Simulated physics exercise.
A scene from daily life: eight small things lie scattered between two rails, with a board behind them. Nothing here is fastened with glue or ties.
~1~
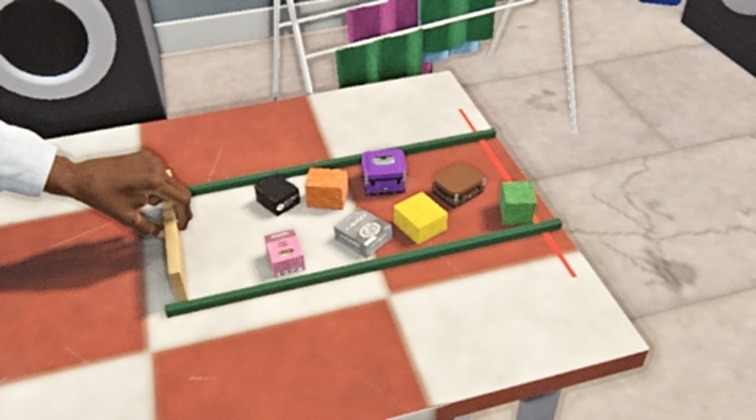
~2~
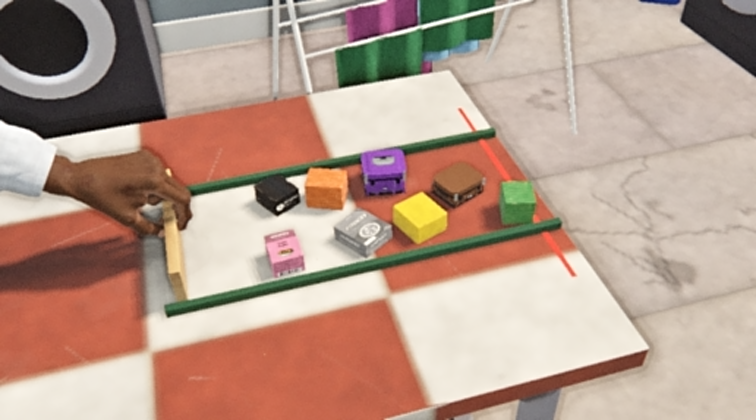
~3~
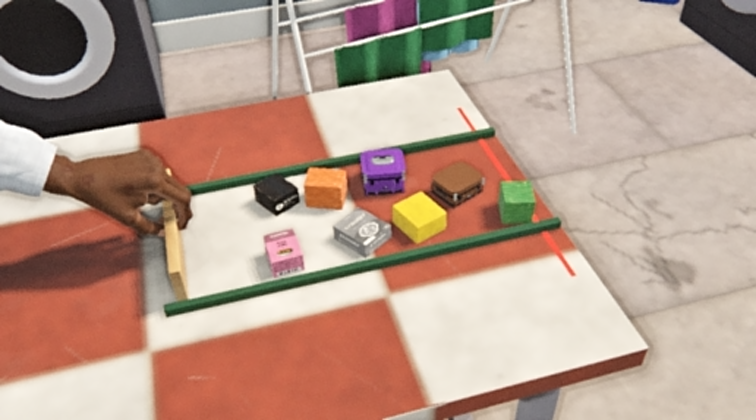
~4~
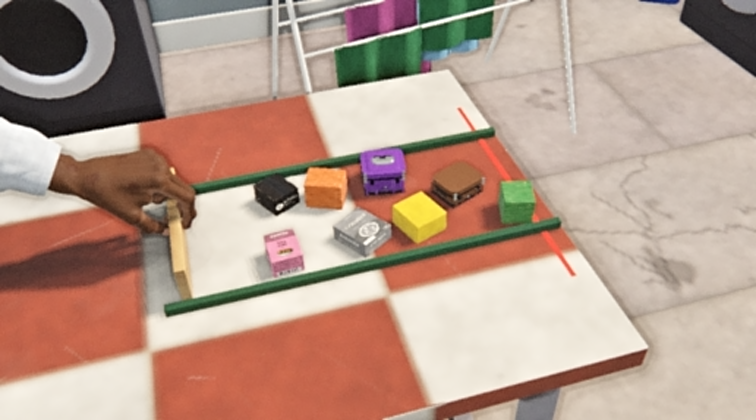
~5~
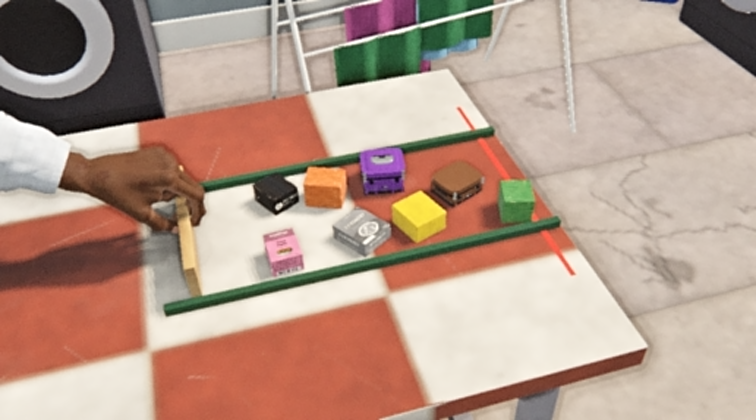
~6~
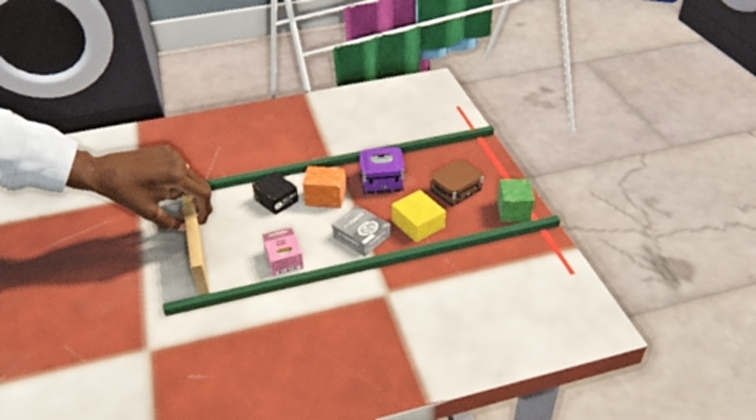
A hand in a white sleeve holds a wooden board upright at the left end of two green rails on a red-and-white checkered table, seen from above at an angle. Between the rails sit black, orange, purple, brown, pink, grey, yellow and green blocks and cases, the green nearest a red line at right. The hand slides the board slightly rightward, while the objects and view stay practically still.
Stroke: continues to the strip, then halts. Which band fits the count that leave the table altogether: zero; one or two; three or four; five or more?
Those that leave the table: Five at the least.
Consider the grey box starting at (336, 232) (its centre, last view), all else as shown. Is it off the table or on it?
Observed: The grey box is not kept up.
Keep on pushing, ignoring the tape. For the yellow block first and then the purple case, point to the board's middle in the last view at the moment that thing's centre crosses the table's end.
Estimated middle: (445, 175), and (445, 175) for the other.
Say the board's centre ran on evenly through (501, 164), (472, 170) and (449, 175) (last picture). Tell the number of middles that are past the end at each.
The counts are 6, 4 and 3, in that order.
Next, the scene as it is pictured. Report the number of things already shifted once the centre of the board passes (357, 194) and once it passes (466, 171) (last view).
Tally at point one: 7; at point two: 8.
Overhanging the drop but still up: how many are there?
Number: 2.
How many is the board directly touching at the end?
2 in contact.
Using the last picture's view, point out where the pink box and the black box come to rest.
For the pink box it's (541, 196), and for the black box it's (506, 147).
A little later, none off yet; green block at rest near (515, 201); brown case at rest near (456, 183); yellow block at rest near (418, 216).
Next, none off yet; green block at rest near (517, 200); brown case shifted about its own width near (479, 176); yellow block shifted about its own width near (481, 208).
Later still, one off so far; green block dropping near (564, 399); brown case tilted a little near (537, 172); yellow block tilted well over near (566, 205).
When it is over, the number that fall off is five or more; down, orange block, grey box, purple case, yellow block, brown case and green block.
